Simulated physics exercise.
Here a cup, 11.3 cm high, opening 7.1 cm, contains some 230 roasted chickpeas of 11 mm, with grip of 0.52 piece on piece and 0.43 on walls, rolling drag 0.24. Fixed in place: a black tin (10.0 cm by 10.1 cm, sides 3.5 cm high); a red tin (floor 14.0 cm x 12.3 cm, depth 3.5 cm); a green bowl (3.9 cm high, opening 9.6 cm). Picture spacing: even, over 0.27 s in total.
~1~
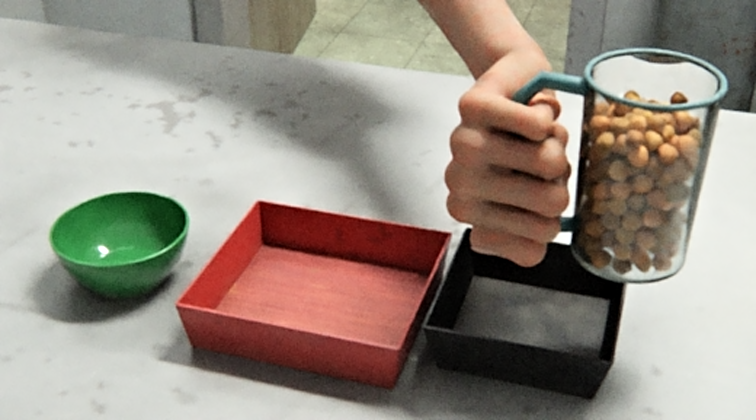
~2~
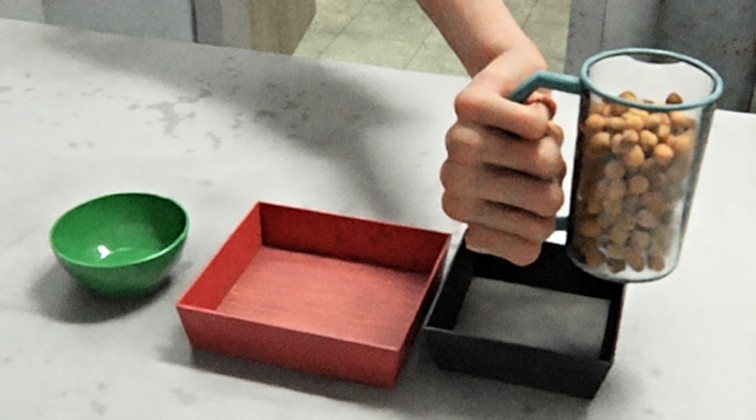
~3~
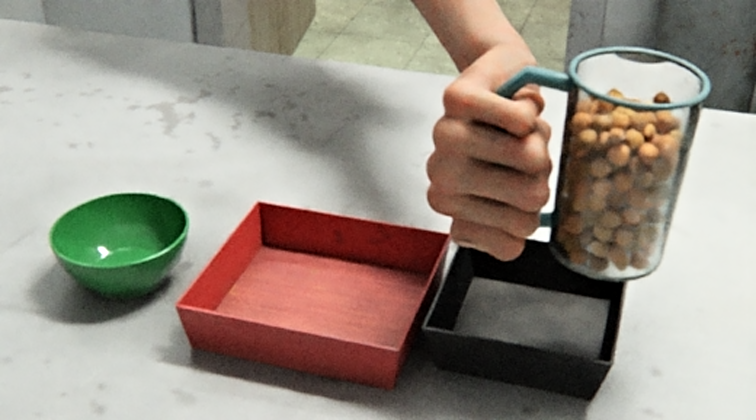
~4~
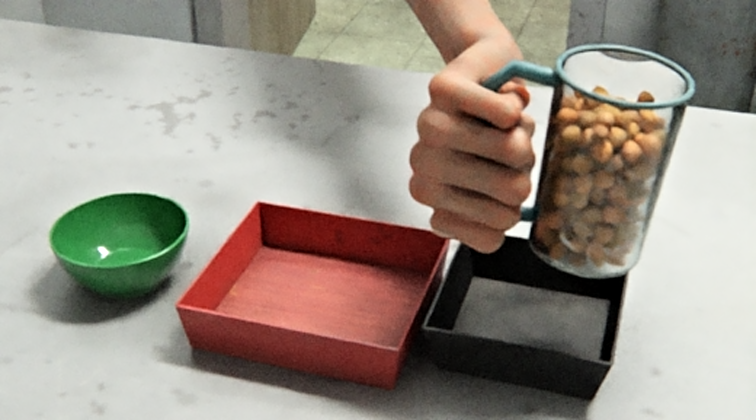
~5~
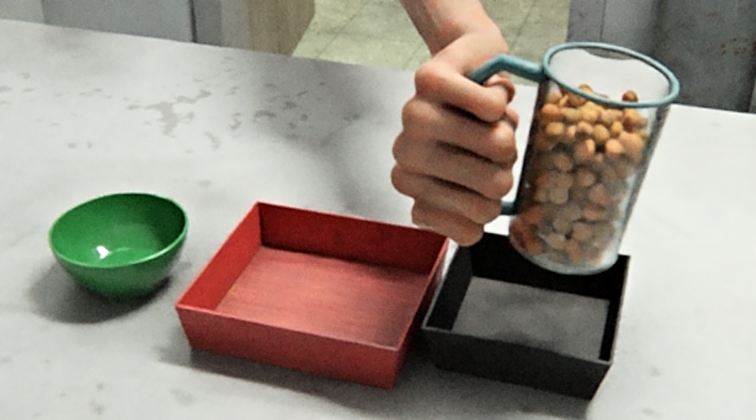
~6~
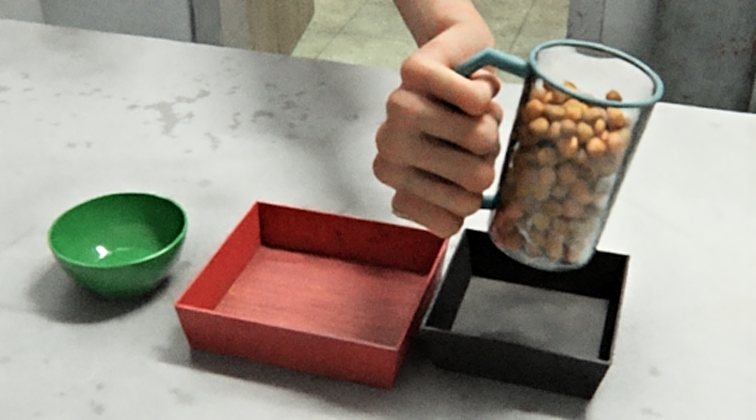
A hand grips the teal handle of a clear cup nearly full of roasted chickpeas above a pale, mottled countertop, seen from slightly above with a tiled floor behind. A green bowl sits at left, a red tin in the middle and a smaller black tin at right, beneath the cup. The hand moves the cup a short way left, gradually tilting it slightly rightward, while the camera stays still.
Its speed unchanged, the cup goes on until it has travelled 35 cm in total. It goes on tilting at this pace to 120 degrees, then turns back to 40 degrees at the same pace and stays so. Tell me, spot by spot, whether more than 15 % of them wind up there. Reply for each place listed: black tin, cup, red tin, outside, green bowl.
Black tin: They do not; cup: They do not; red tin: They do; outside: They do; green bowl: They do not.
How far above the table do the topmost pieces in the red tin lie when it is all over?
Roughly 2.5 centimetres above the table.
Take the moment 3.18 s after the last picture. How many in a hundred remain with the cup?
Roughly 5 per cent remains.
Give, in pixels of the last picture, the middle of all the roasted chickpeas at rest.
Middle: Approx. (224, 267).
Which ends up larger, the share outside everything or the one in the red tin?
Between the two, more of the load settles outside everything.
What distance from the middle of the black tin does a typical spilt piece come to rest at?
Some 24 centimetres.
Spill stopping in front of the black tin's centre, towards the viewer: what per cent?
About 40 percent.
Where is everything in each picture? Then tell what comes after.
Cup at (645, 136); tilt 0 degrees; moved 0.0 cm; lip at (723, 84); top of the load at (624, 108); black tin at (533, 289); red tin at (321, 267); green bowl at (120, 226), in the first frame.
Cup at (641, 136); tilt 1 degrees; moved 0.3 cm; lip at (718, 84); top of the load at (619, 108), in the second frame.
Cup at (627, 134); tilt 2 degrees; moved 1.1 cm; lip at (706, 85); top of the load at (635, 107), in the third frame.
Cup at (611, 132); tilt 5 degrees; moved 2.1 cm; low side right; lip at (690, 86); top of the load at (619, 105), in the fourth frame.
Cup at (594, 129); tilt 8 degrees; moved 3.1 cm; low side right; lip at (675, 87); top of the load at (594, 103), in the fifth frame.
Cup at (577, 127); tilt 11 degrees; moved 4.1 cm; low side right; lip at (659, 89); top of the load at (557, 100); black tin at (531, 289); red tin at (319, 267); green bowl at (118, 227), in the sixth frame.
Then, 1.22 s after the last picture, tilt 72 degrees; cup 100 %; middle of all pieces near (196, 112).
Then, 2.24 s after the last picture, tilt 120 degrees; cup 55 %, red tin 10 %, outside 25 %, in the air 15 %; middle of all pieces near (163, 179).
Then, 3.18 s after the last picture, tilt 75 degrees; cup 5 %, red tin 40 %, outside 55 %; middle of all pieces near (233, 259).
Then, 4.07 s after the last picture, tilt 40 degrees; cup 5 %, red tin 40 %, outside 55 %; middle of all pieces near (230, 260).
In the end, black tin 0 %, cup 5 %, red tin 40 %, outside 55 %, green bowl 0 %.
